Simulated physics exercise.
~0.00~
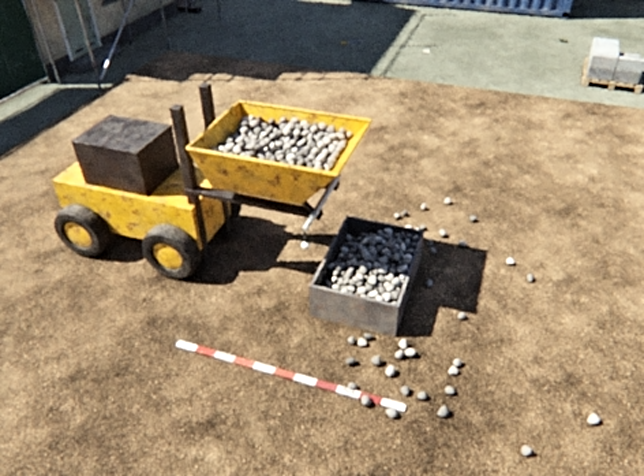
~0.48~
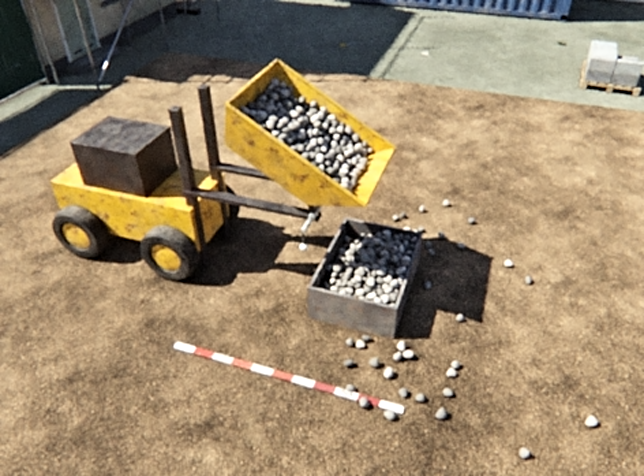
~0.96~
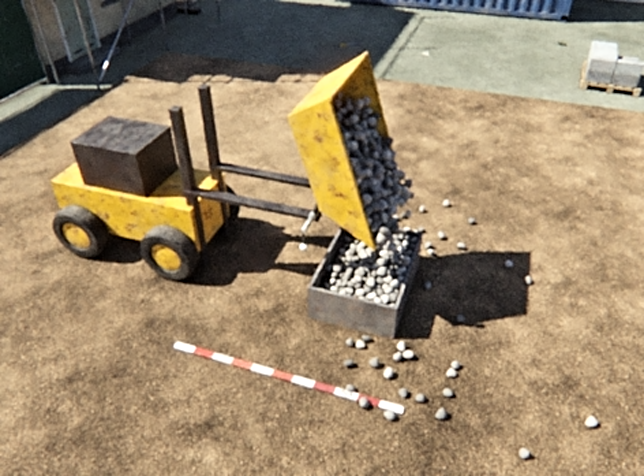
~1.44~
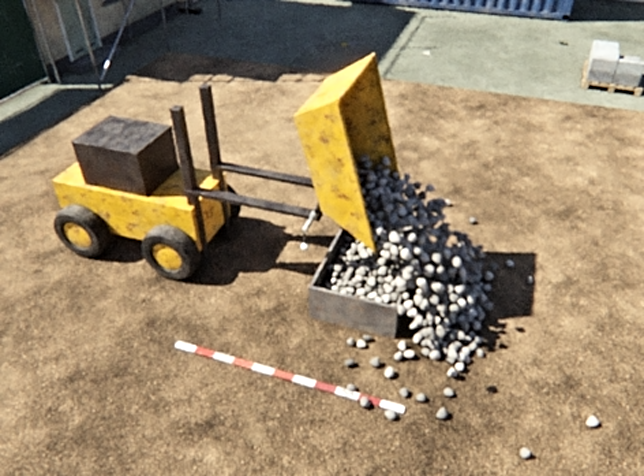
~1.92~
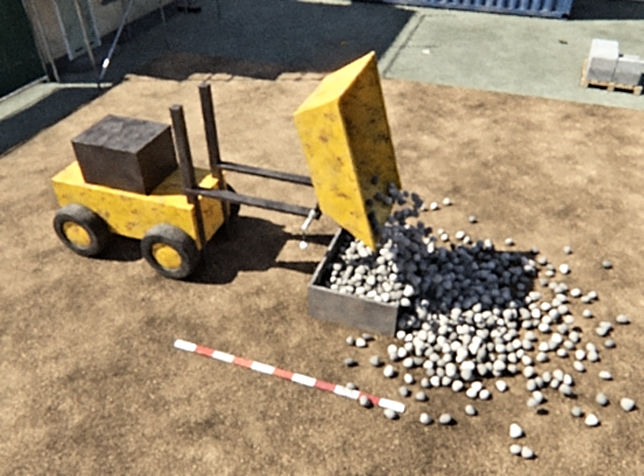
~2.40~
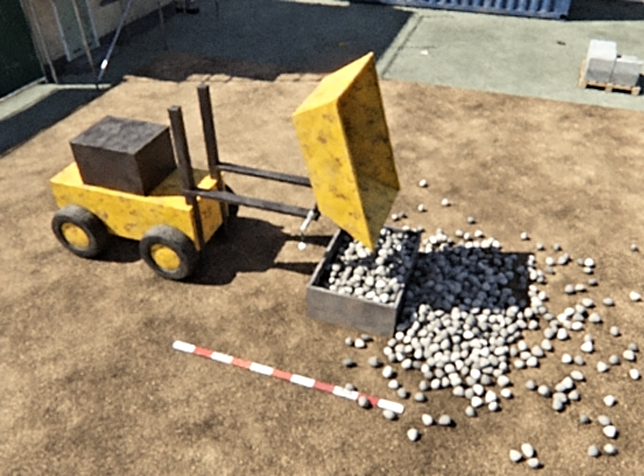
A yellow skip tips its stones over a nearly full bin, and most spill onto the ground.
